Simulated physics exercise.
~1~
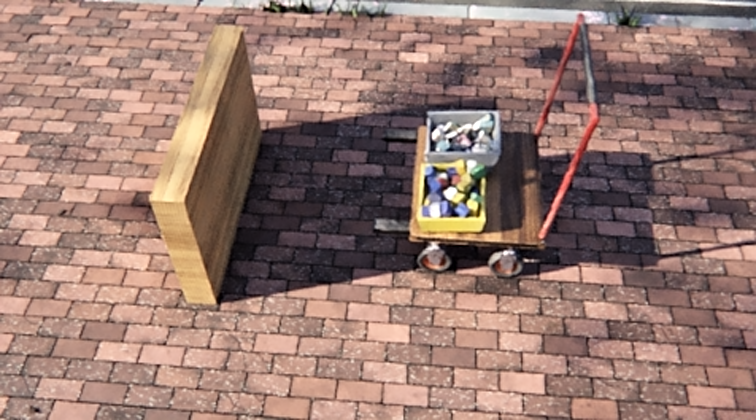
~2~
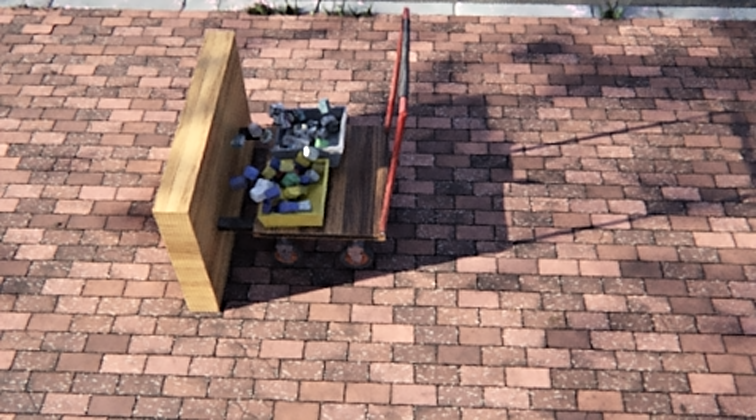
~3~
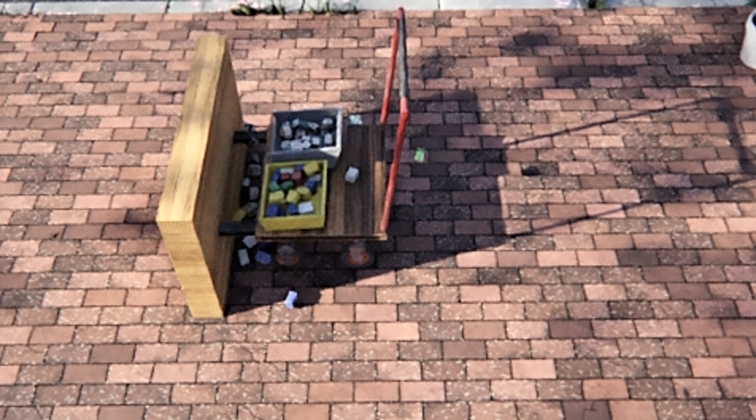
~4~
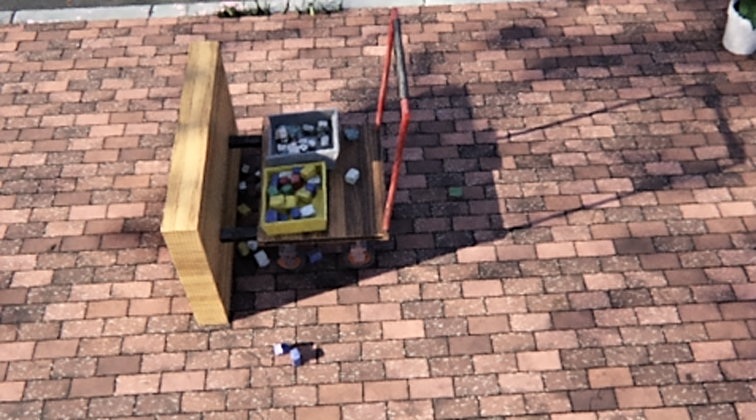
On a sunlit reddish brick pavement seen from above, a flat wooden trolley with a red handle stands to the right of an upright slab-like wooden wall. On its deck sit a grey box of small pale and dark pieces and, nearer the viewer, a yellow box of colourful ones. The trolley rolls left and stops against the wall, and the loose pieces surge up and toward it. Some spill over into the gap, while others scatter onto the deck and paving. The trolley ends upright by the wall, both boxes still aboard and holding most of their pieces.
